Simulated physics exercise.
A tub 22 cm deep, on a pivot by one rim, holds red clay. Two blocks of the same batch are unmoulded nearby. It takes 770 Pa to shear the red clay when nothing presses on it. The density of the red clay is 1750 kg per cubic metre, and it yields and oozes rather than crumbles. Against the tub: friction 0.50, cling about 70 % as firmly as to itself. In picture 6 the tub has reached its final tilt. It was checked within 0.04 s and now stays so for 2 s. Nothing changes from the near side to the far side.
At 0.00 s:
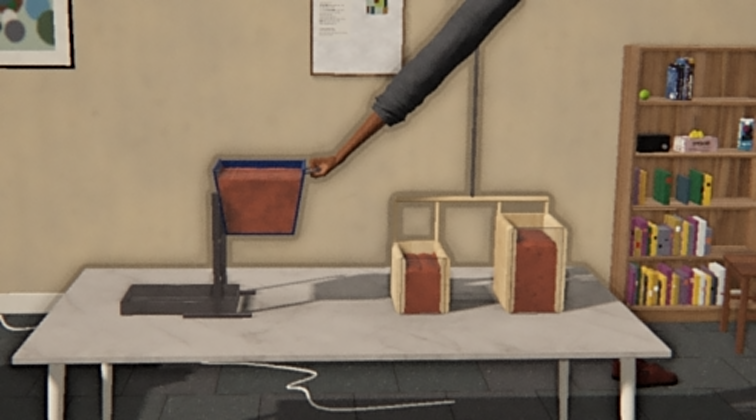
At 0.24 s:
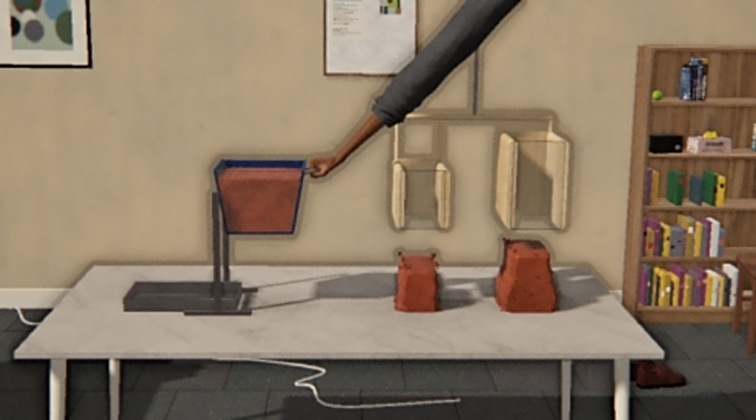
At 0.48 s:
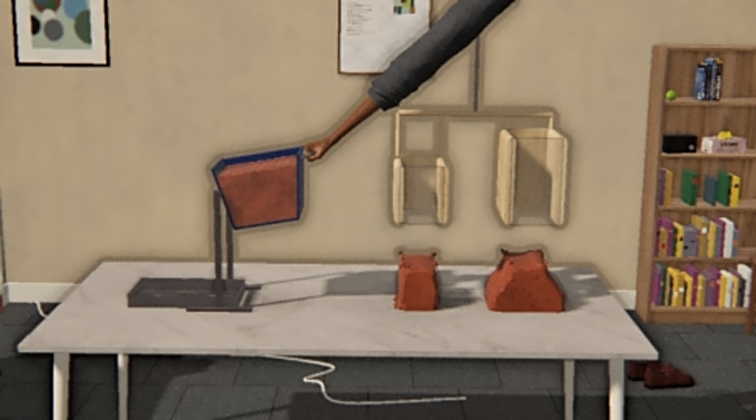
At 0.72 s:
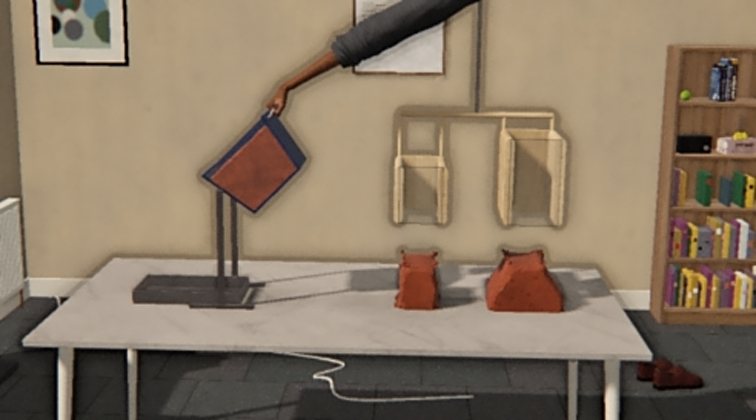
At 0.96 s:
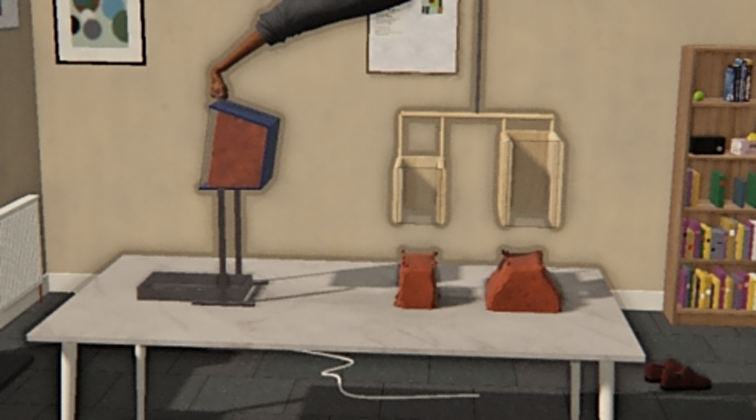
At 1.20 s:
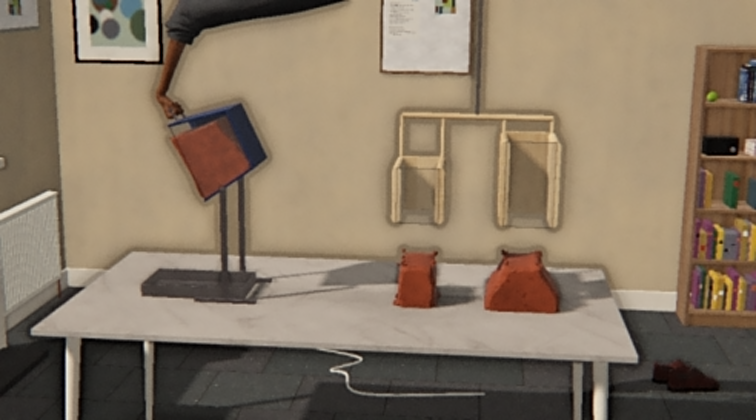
In a room with a bookshelf, two wooden moulds lift off red clay blocks on a pale table, and the larger right-hand block sags and widens. A hand then swings the blue tub of clay up and over leftward past upright, and the clay shifts partway out its open side.
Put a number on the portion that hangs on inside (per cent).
About 0 %.
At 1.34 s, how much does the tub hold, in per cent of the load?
About 35 %.
After 1.34 s, the tub is at 115 degrees and holds 37 %.
After 1.51 s, the tub is at 115 degrees and holds 0 %.
After 1.68 s, the tub is at 115 degrees and holds 0 %.
After 1.85 s, the tub is at 115 degrees and holds 0 %.
After 3.20 s, at the end, the tub is at 115 degrees and holds 0 %.
